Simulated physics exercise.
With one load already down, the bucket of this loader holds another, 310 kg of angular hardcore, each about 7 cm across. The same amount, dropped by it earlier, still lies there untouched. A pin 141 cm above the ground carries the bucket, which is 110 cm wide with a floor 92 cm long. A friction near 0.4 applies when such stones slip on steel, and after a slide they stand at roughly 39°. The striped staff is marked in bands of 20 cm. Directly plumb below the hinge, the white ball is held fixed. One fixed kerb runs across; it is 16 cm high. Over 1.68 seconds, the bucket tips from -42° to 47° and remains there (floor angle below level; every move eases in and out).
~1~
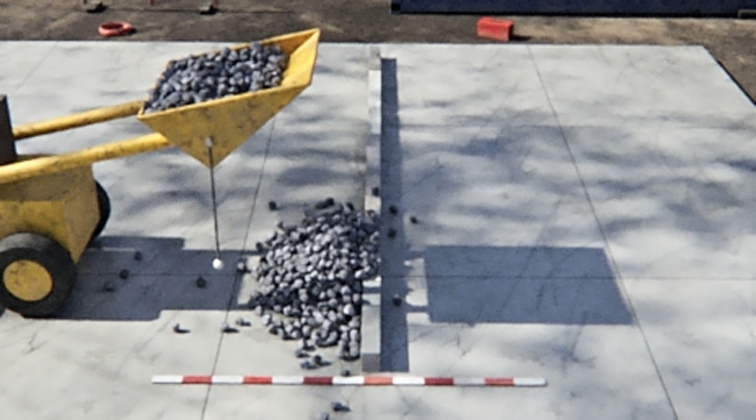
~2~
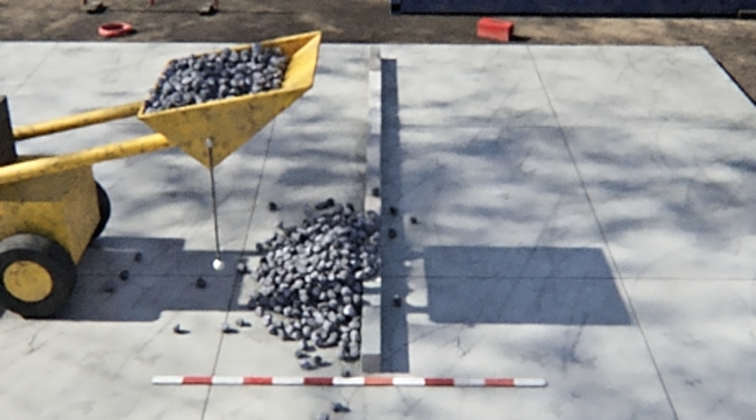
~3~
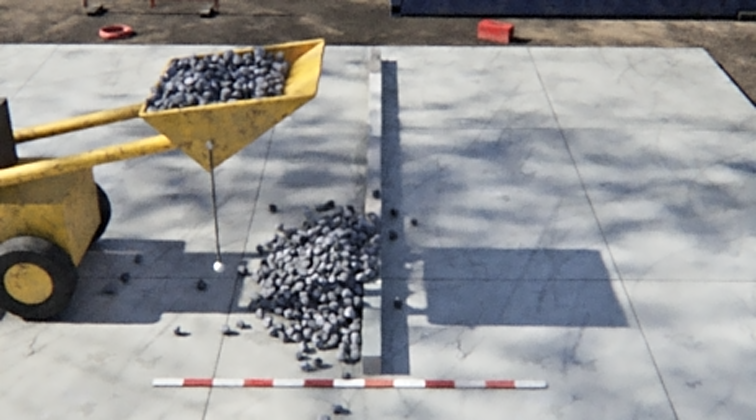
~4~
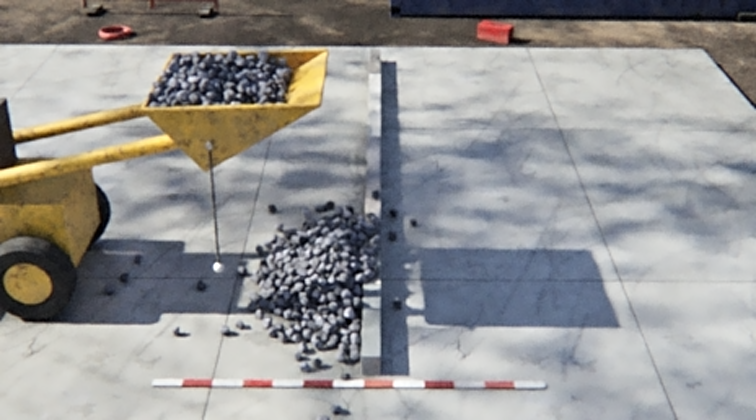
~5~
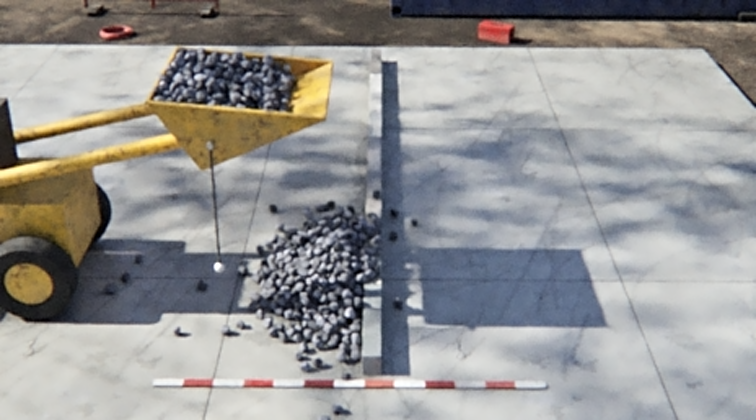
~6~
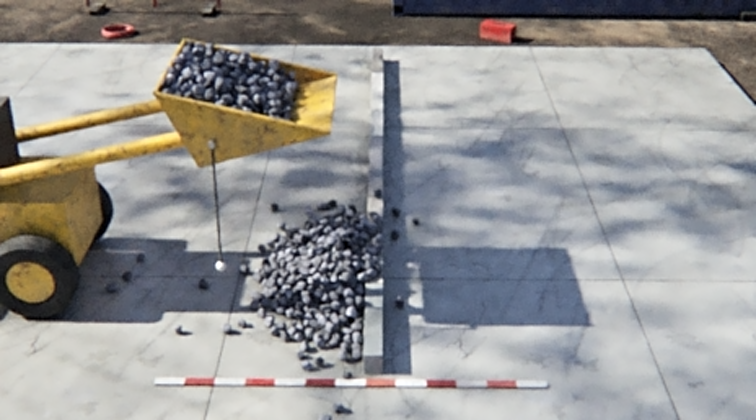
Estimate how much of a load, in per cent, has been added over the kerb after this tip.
Roughly 21 per cent of a load has been added.
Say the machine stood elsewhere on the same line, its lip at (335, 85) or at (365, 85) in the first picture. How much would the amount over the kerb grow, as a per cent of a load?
Close to 50 per cent, followed by close to 85 per cent.
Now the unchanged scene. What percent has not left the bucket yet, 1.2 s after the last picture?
Close to 25 in a hundred is still held.
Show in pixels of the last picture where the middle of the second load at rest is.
(337, 261).
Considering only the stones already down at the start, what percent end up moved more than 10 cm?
Roughly 5 per cent of them.
Then, 0.7 s after the last picture the floor is at 33°; in per cent of one load, 99 in the bucket, 100 on this side of the kerb, 1 over the kerb; the foremost stones are at (391, 241).
Then, 1.2 s after the last picture the floor is at 47°; in per cent of one load, 26 in the bucket, 174 on this side of the kerb, 1 over the kerb; the foremost stones are at (391, 240).
Then, 1.5 s after the last picture the floor is at 47°; in per cent of one load, 0 in the bucket, 188 on this side of the kerb, 12 over the kerb; the foremost stones are at (447, 272).
Then, 4.1 s after the last picture the floor is at 47°; in per cent of one load, 0 in the bucket, 178 on this side of the kerb, 22 over the kerb; the foremost stones are at (483, 294). Net gain over the kerb, 21.
